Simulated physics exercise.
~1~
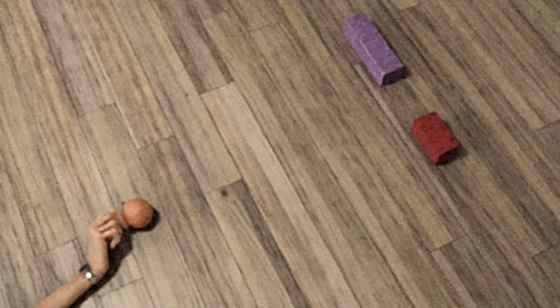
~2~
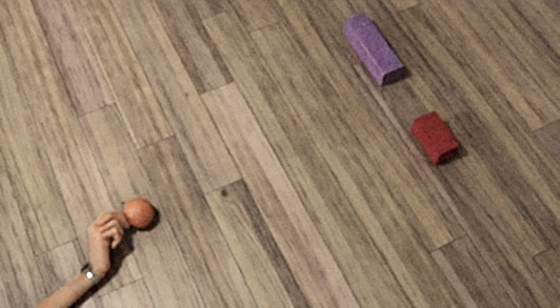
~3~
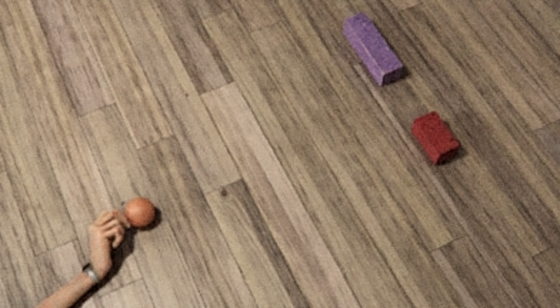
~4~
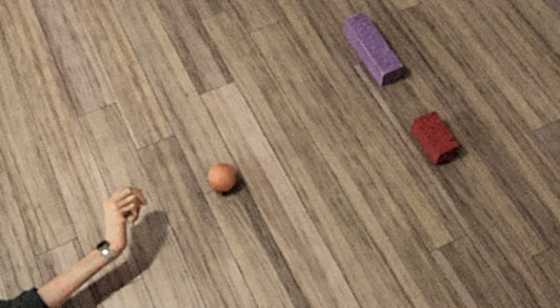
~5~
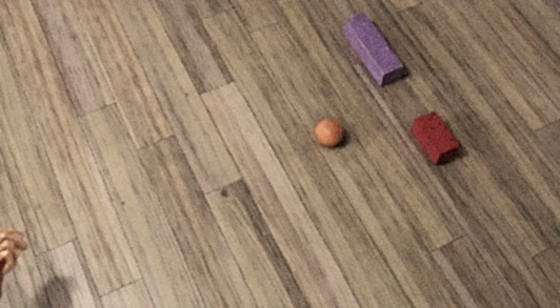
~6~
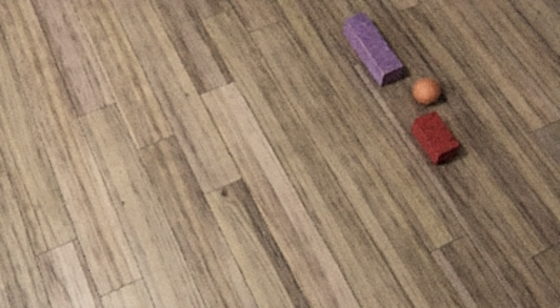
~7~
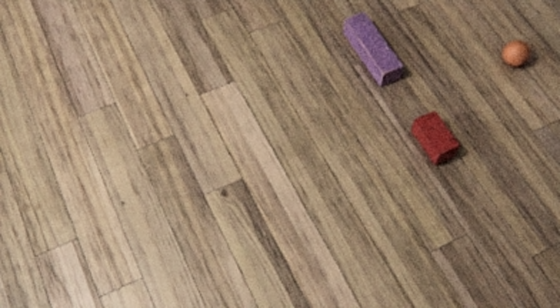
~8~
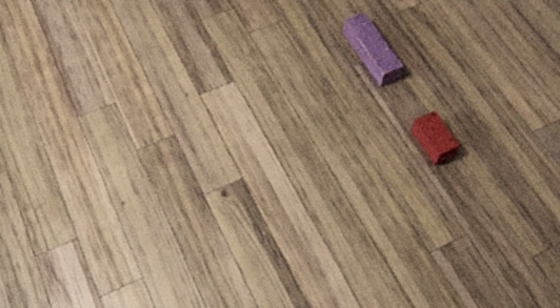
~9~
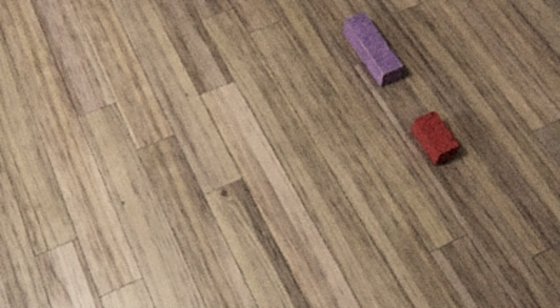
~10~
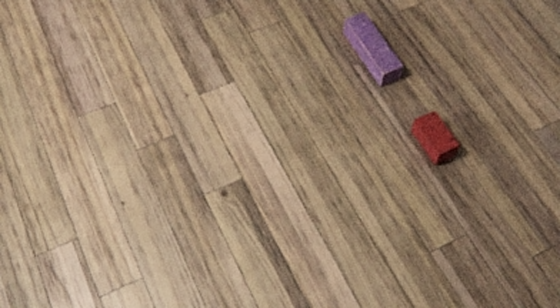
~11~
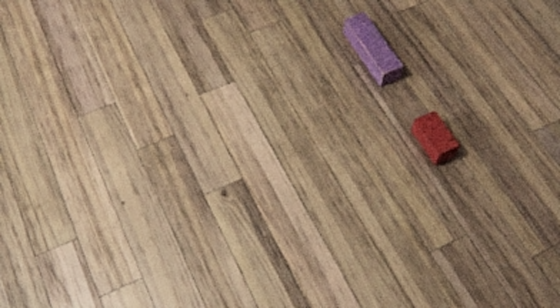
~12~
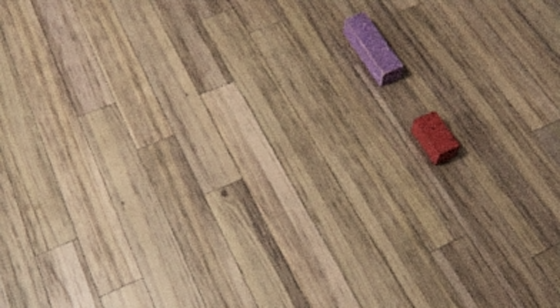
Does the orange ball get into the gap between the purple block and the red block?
Yes, the orange ball rolls into the gap between the two blocks and comes out the other side.
A hand at the lower left held an orange ball on a wooden floor, then let go and drew back as it rolled up to the right, passing between a purple block and a red one and going out of view.
